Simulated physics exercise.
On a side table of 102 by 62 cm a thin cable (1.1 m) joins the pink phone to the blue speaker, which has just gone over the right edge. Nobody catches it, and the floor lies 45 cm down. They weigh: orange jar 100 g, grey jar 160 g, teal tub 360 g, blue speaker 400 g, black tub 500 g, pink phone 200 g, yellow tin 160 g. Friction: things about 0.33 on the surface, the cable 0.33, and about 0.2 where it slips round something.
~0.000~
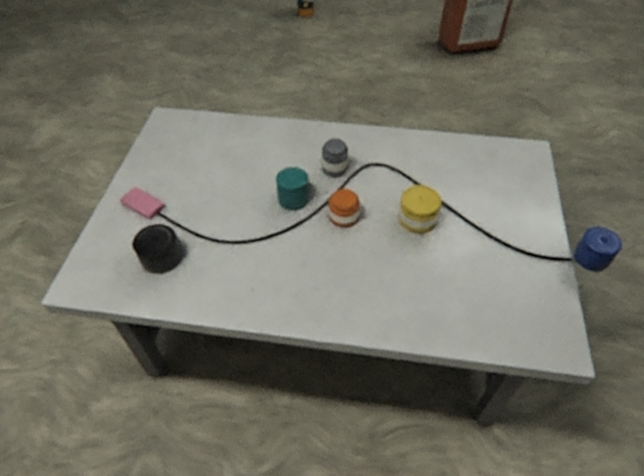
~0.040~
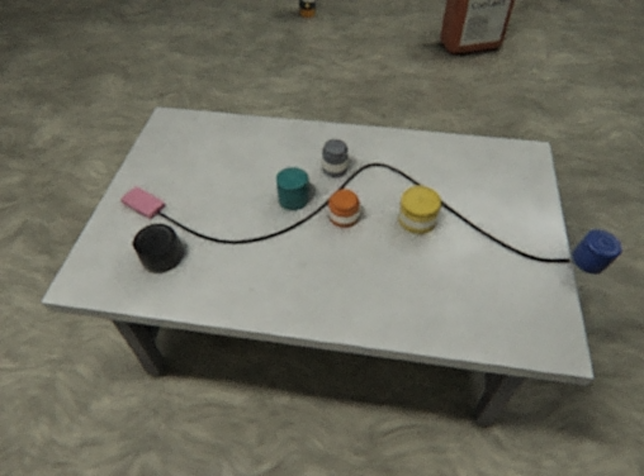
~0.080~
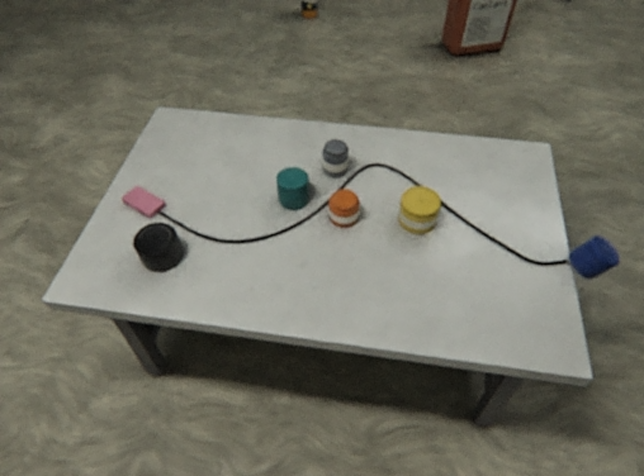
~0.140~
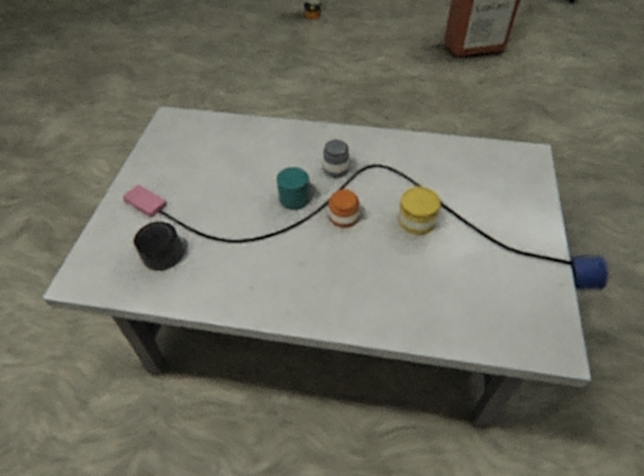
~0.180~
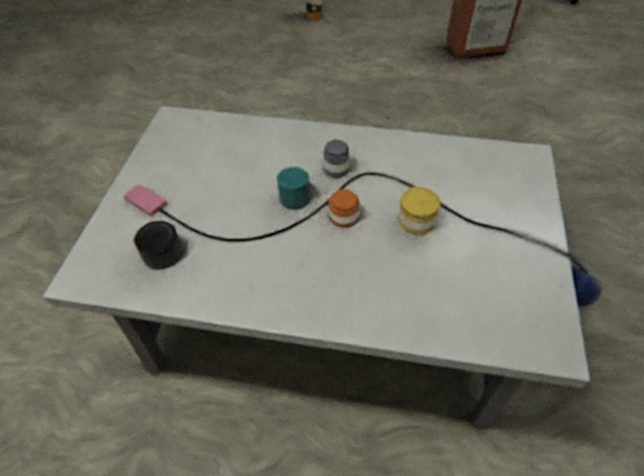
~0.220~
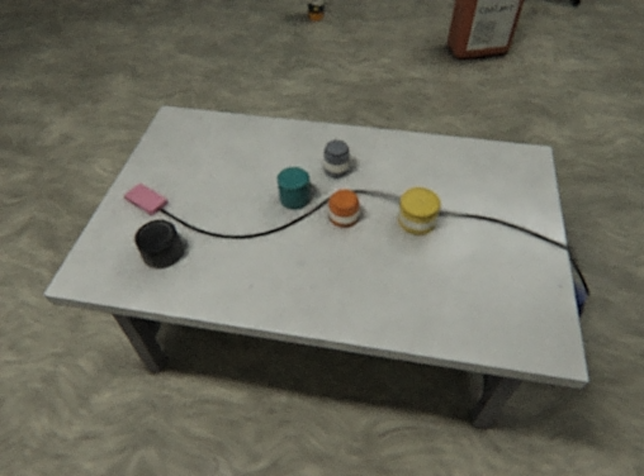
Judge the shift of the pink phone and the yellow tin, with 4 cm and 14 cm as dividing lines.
In order: The pink phone ends far away; the yellow tin moves a moderate way.
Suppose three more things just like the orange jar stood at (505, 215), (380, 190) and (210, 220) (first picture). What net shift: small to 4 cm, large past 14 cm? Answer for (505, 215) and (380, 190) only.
In that order: Small, large.
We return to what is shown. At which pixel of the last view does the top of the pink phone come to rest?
Near (271, 208).
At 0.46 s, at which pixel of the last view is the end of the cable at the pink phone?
Around (262, 202).
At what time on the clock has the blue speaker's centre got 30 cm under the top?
About: 0.32 s.
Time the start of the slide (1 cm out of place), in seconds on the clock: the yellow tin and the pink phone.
About: Yellow tin 0.32 s, pink phone 0.30 s.
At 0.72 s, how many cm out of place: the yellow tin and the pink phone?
About: Yellow tin 6 cm, pink phone 30 cm.
At 0.5 s, the cable's tail end at (262, 202); pink phone 21 cm off its start, yellow tin 6 cm off its start, blue speaker over the edge.
At 0.7 s, the cable's tail end at (293, 211); pink phone 29 cm off its start, yellow tin 6 cm off its start, blue speaker over the edge.
At 1.0 s, the cable's tail end at (293, 211); pink phone 29 cm off its start at (271, 208), yellow tin 6 cm off its start at (424, 223), blue speaker over the edge.
At 1.2 s, the cable's tail end at (293, 211); pink phone 29 cm off its start, yellow tin 6 cm off its start, blue speaker over the edge.
At 2.4 s, the cable's tail end at (293, 211); pink phone 29 cm off its start at (271, 208), yellow tin 6 cm off its start at (424, 223), blue speaker over the edge, teal tub 4 cm off its start at (309, 174).
